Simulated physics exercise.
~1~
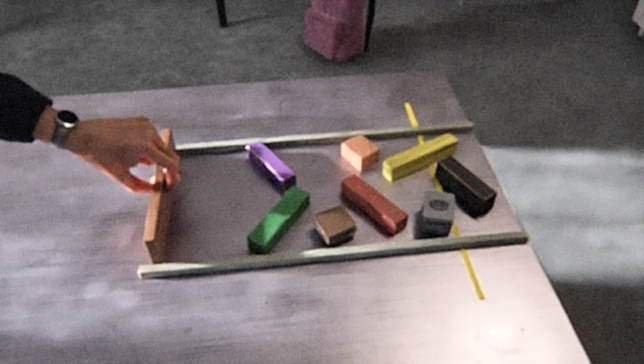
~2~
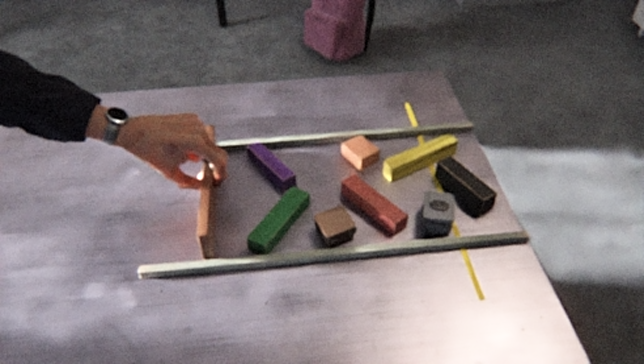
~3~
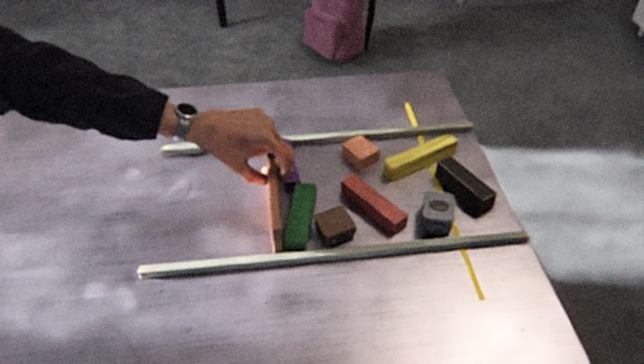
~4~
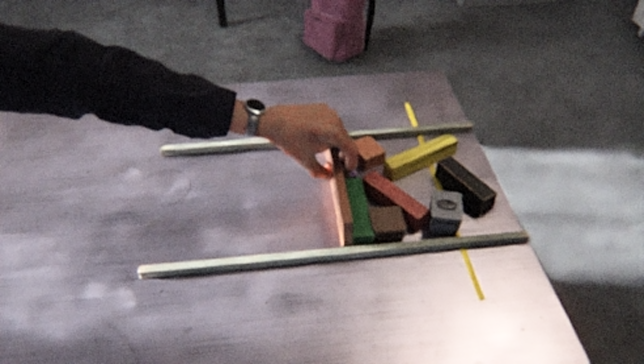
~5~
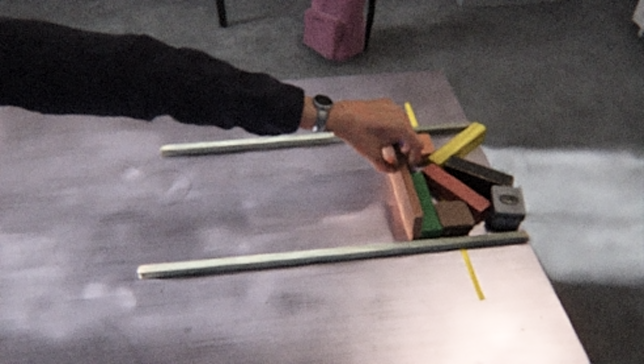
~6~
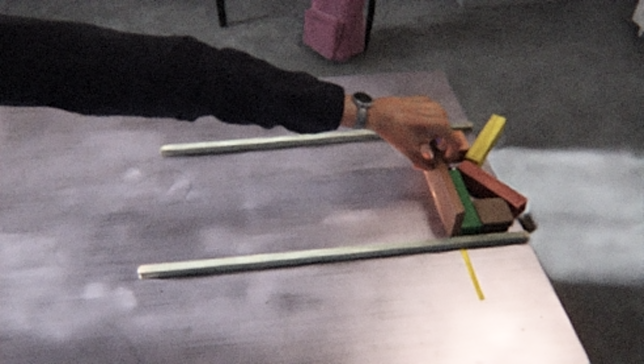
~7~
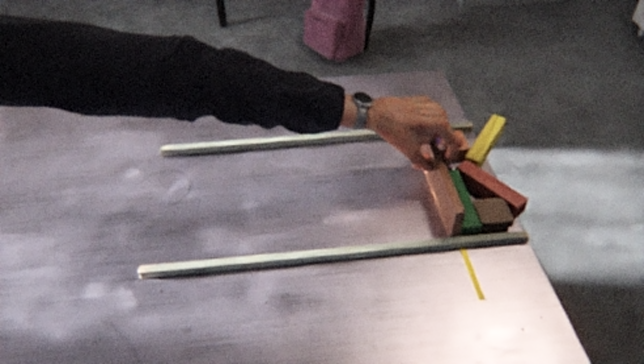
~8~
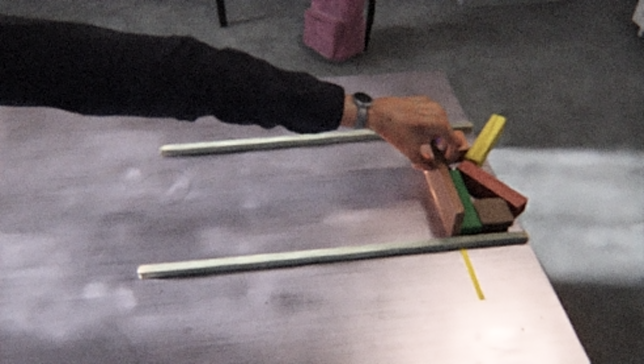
Hand pushing a wooden board rightward between two rails, bunching coloured blocks at the table edge, grey and black pieces dropping off.
